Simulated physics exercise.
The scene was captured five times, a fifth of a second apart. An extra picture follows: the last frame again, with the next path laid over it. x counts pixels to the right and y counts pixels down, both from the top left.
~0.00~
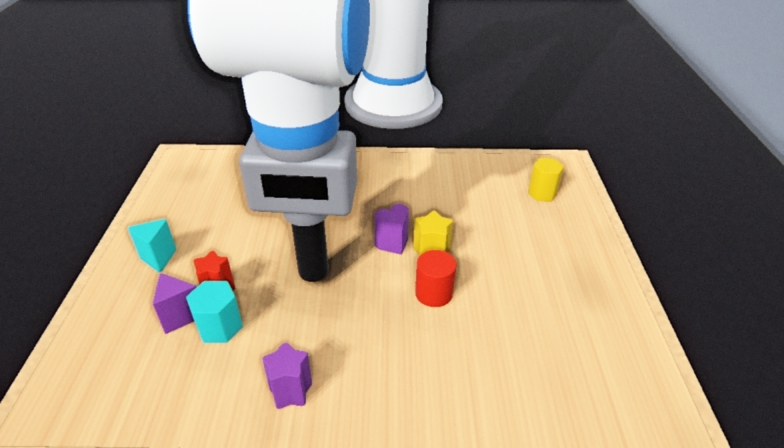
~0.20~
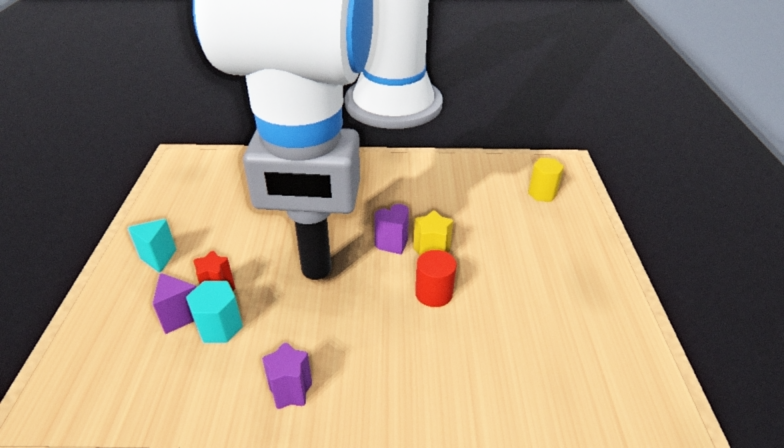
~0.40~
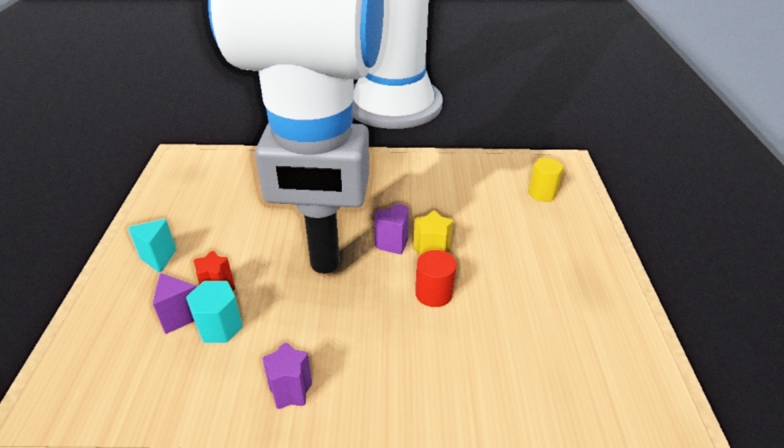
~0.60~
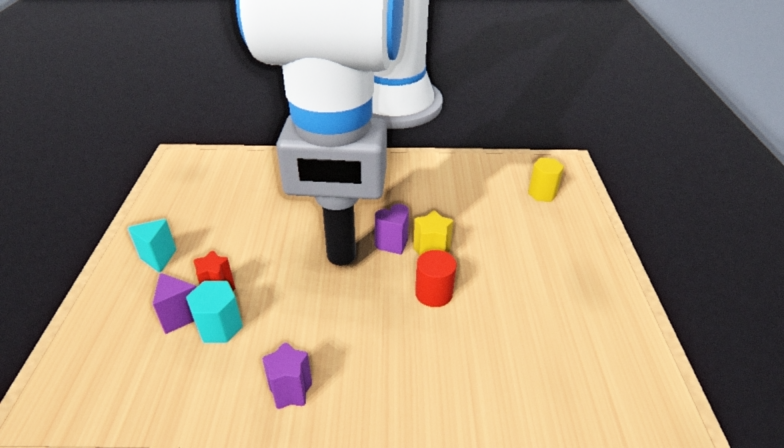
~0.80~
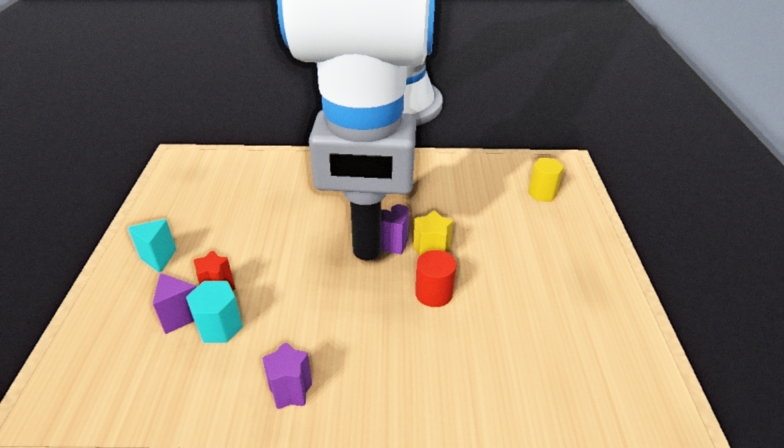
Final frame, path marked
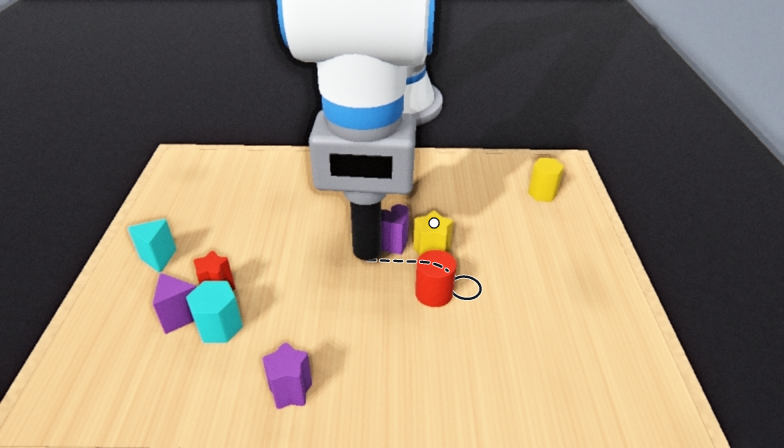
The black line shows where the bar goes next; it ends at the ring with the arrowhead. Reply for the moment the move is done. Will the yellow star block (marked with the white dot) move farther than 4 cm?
I believe not.
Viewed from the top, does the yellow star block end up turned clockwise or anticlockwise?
From above, it turns counterclockwise.
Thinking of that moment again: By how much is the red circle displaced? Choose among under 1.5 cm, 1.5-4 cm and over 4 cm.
It shifts under 1.5 cm.
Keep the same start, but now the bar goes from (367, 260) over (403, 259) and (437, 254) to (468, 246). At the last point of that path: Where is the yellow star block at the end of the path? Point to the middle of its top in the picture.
My estimate: (497, 209).
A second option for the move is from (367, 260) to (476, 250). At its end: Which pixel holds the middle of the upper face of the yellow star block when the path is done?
My prediction: (507, 215).
Path on the board, from (367, 260) by way of (404, 261) and (440, 266) to (465, 288); the dot is on the yellow star block.
The first path, step by step. One third of the way, bar at (404, 253); purple heart block at (397, 212), turned 10° anticlockwise.
Two thirds of the way, bar at (441, 258); purple heart block at (397, 212), turned 15° anticlockwise; yellow star block at (457, 220), turned 40° anticlockwise.
At the end, bar at (467, 280); purple heart block at (397, 212), turned 15° anticlockwise; yellow star block at (458, 220), turned 45° anticlockwise; red circle at (438, 268).
